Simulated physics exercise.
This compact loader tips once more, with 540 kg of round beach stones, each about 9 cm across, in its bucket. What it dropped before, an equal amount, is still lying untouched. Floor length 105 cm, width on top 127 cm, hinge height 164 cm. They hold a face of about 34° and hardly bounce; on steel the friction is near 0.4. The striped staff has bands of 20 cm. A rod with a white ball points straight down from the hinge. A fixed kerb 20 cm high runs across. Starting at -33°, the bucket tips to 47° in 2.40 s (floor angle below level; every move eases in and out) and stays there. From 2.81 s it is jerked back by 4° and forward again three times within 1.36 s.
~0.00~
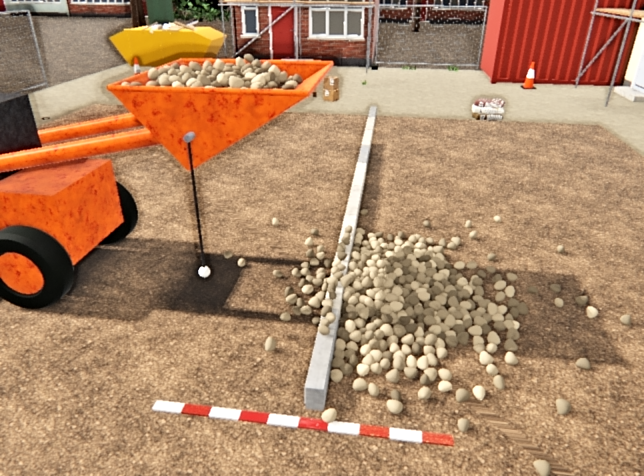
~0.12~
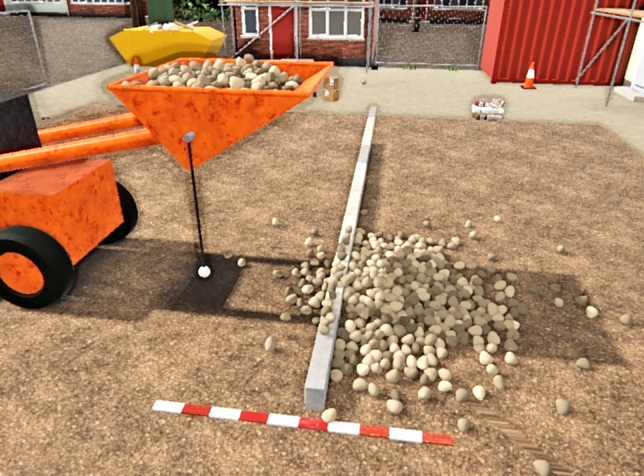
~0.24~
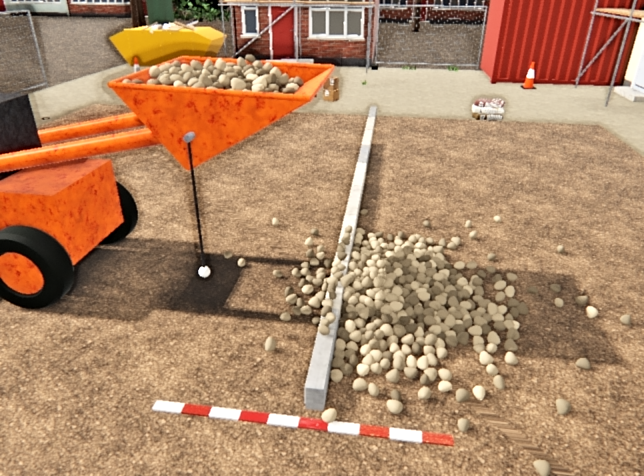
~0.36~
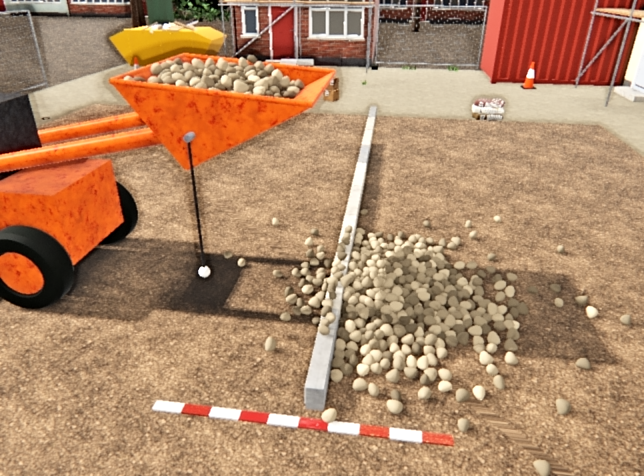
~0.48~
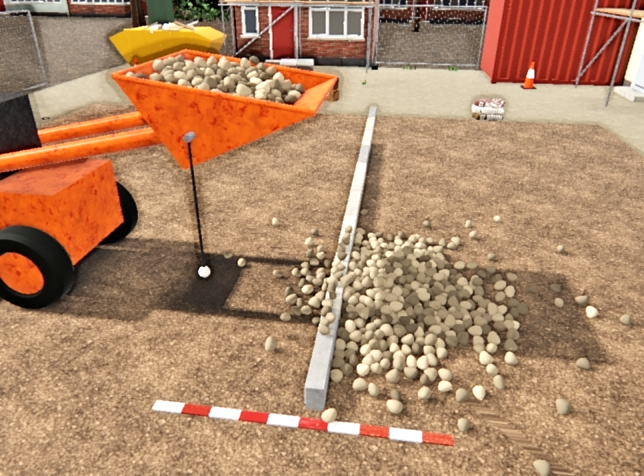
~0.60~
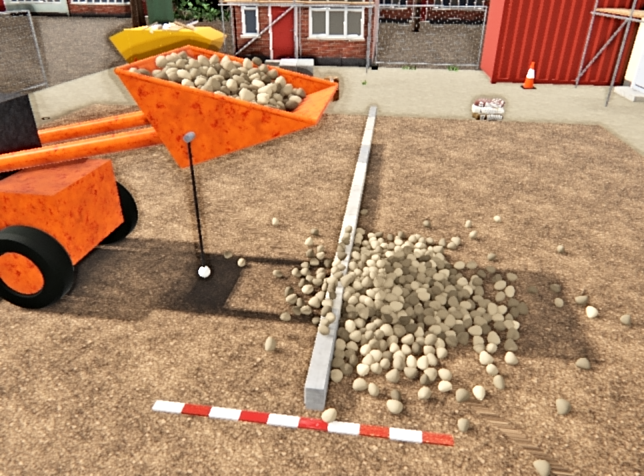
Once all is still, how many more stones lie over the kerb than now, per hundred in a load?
Close to 49 parts in a hundred.
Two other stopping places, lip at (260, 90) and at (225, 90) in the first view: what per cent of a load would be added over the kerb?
First some 10, then 0 per cent.
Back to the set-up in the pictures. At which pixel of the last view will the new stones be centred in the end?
Their middle is at about (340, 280).
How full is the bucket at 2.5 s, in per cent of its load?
About 0 per cent.
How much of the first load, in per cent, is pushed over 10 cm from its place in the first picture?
Roughly 15 per cent of them.
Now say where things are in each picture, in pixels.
In the first frame, the bucket is at -33°, its lip at (309, 94); the top of the load is at (216, 67). The earlier load is highest near (341, 264), 25 cm above ground level, 9 % on this side of the kerb, 90 % over the kerb.
In the second frame, the bucket is at -32°, its lip at (309, 95); the top of the load is at (216, 67); the stones move at 0.0 m/s on average.
In the third frame, the bucket is at -31°, its lip at (311, 99); the top of the load is at (199, 67); the stones move at 0.1 m/s on average.
In the fourth frame, the bucket is at -28°, its lip at (312, 105); the top of the load is at (201, 65); the stones move at 0.1 m/s on average.
In the fifth frame, the bucket is at -25°, its lip at (314, 113); the top of the load is at (203, 64); the stones move at 0.1 m/s on average.
The sixth frame shows lip at (316, 123), floor tilted -20°, highest stones at (191, 62); the stones move at 0.2 m/s on average.
After 1.8 s the floor is at 35°; in per cent of one load, 77 in the bucket, 31 on this side of the kerb, 91 over the kerb; the foremost stones are at (623, 324).
After 2.5 s the floor is at 47°; in per cent of one load, 1 in the bucket, 65 on this side of the kerb, 134 over the kerb; the foremost stones are at (623, 324).
After 4.6 s the floor is at 47°; in per cent of one load, 0 in the bucket, 60 on this side of the kerb, 140 over the kerb; the foremost stones are at (623, 324).
After 7.5 s the floor is at 47°; in per cent of one load, 0 in the bucket, 60 on this side of the kerb, 140 over the kerb; the foremost stones are at (623, 324). Net gain over the kerb, 49.
